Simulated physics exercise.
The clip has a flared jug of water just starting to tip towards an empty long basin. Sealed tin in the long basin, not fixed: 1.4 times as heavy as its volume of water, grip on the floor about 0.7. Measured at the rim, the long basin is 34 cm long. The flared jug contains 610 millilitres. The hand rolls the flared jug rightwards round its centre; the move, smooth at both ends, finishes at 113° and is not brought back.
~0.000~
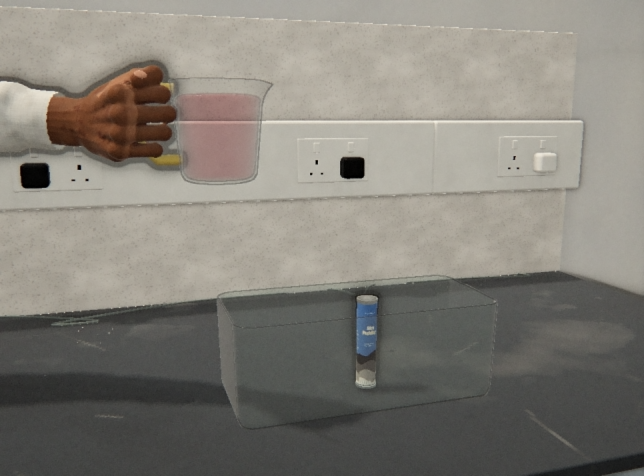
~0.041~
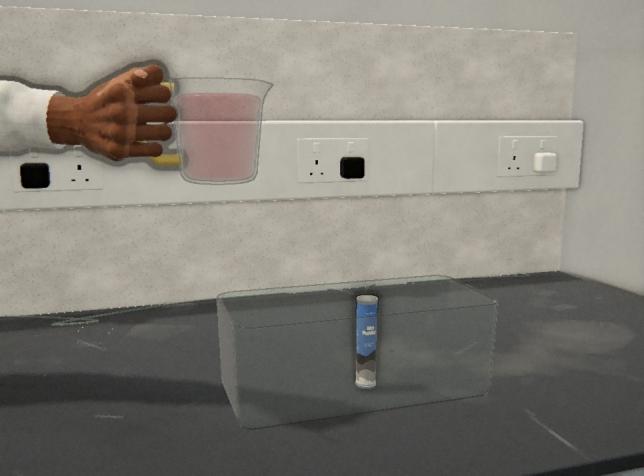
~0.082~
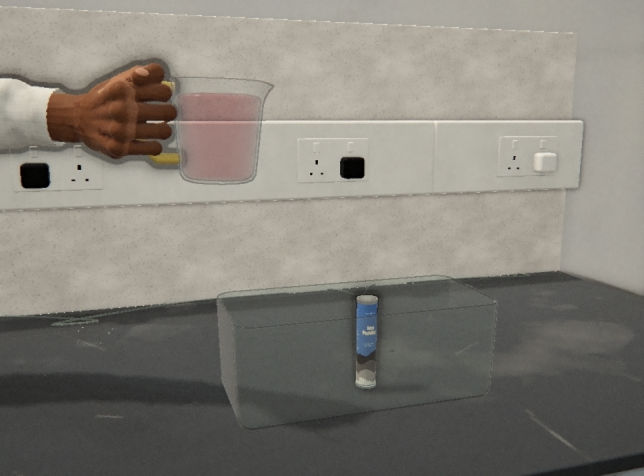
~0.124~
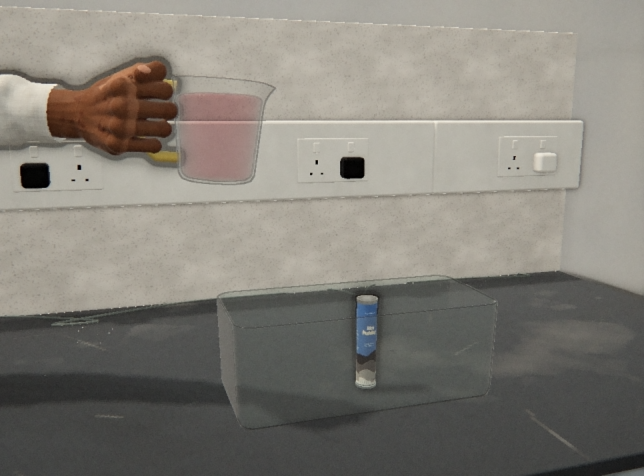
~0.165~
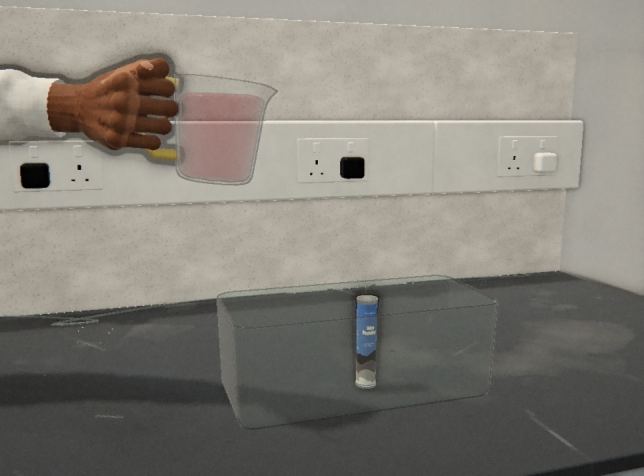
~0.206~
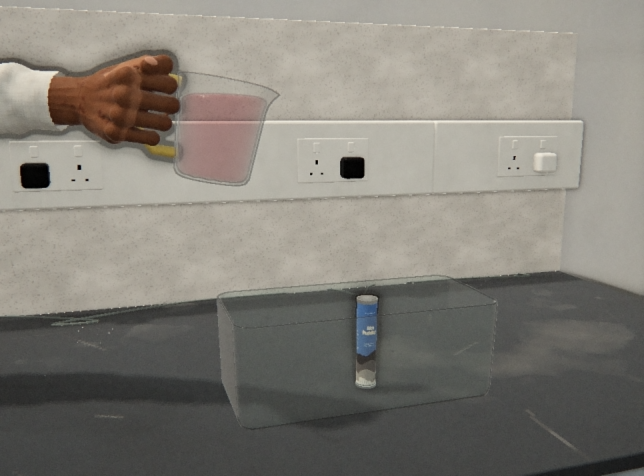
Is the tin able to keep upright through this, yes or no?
No, it topples.
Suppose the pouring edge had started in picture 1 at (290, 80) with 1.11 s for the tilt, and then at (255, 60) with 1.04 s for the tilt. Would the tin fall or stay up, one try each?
Trial 1 - tin tips; trial 2 - tin stays standing.
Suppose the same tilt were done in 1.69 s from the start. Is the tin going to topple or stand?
Then the tin tumbles.
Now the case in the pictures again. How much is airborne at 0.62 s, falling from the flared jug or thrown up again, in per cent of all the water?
22 per cent.
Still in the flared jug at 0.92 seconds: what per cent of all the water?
I'd estimate some 16 per cent.
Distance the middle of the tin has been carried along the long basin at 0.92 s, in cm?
About 2 cm.
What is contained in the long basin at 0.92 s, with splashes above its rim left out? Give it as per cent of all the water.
Some 54 percent.
By 0.62 s the tilt is 70° and 75 per cent is still to pour; the tin stands where it began.
By 0.92 s the tilt is 107° and 16 per cent is still to pour; the tin leans 5°.
By 1.23 s the tilt is 113° and 0 per cent is still to pour; the tin lies on its side.
By 1.57 s the tilt is 113° and 0 per cent is still to pour; the tin lies on its side.
At rest the tin lies on its side.
